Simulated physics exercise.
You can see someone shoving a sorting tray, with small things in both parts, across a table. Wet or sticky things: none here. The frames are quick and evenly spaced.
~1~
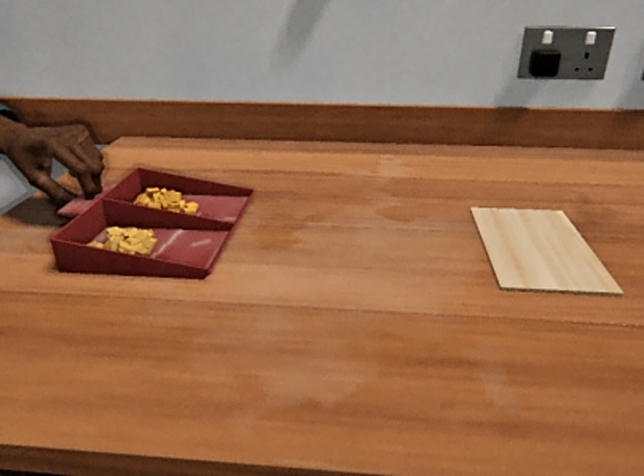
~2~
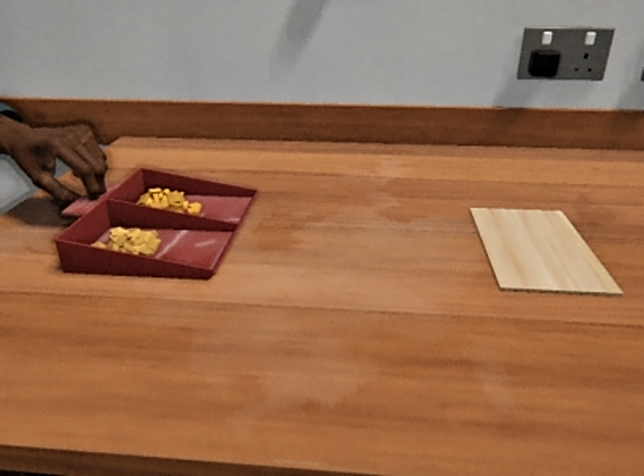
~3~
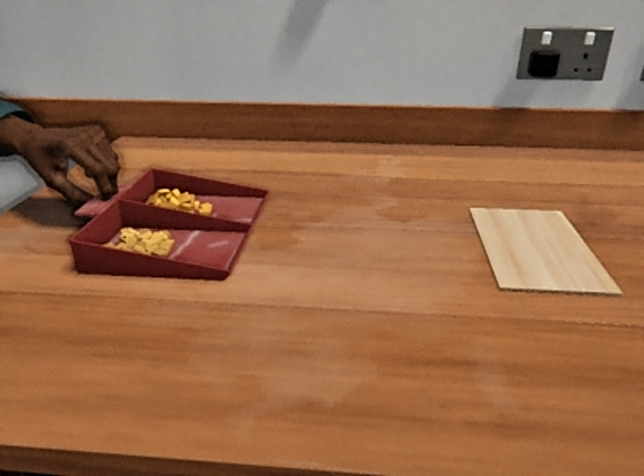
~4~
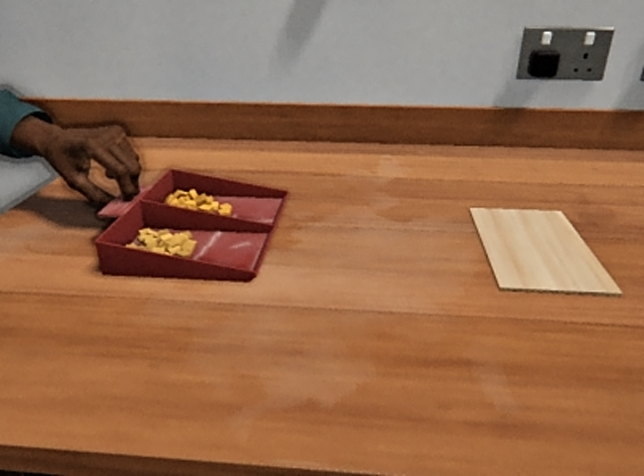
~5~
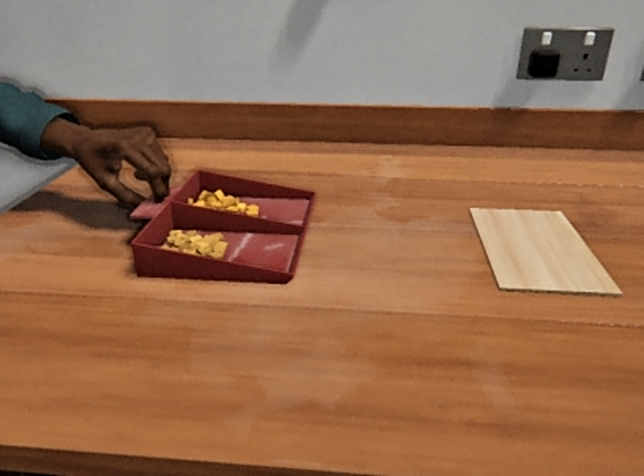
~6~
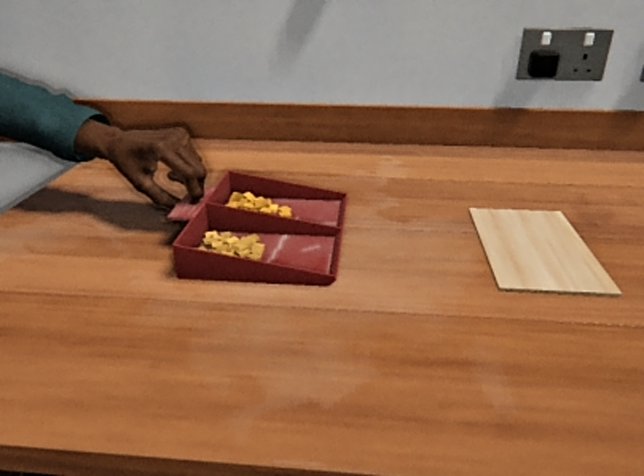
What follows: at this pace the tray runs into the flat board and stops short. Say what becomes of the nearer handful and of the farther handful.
In this case the nearer handful is kept in, and the farther handful is kept in too.
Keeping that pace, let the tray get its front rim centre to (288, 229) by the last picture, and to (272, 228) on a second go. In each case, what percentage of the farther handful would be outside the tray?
Result: First case ~ 0 %, second case ~ 0 %.
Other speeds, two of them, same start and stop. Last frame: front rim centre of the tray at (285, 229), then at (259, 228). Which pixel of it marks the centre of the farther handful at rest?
It would come to rest near (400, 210) the first time and near (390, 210) the second.
Then, 0.10 s later than the last frame, tray still sliding, front rim near (409, 234); nearer handful all inside; farther handful all inside.
Then, 0.31 s later than the last frame, tray stopped at the flat board; nearer handful all inside, moved towards the front rim; farther handful all inside, moved towards the front rim.
When it is over, tray stopped at the flat board; nearer handful all inside, moved towards the front rim; farther handful all inside, moved towards the front rim.
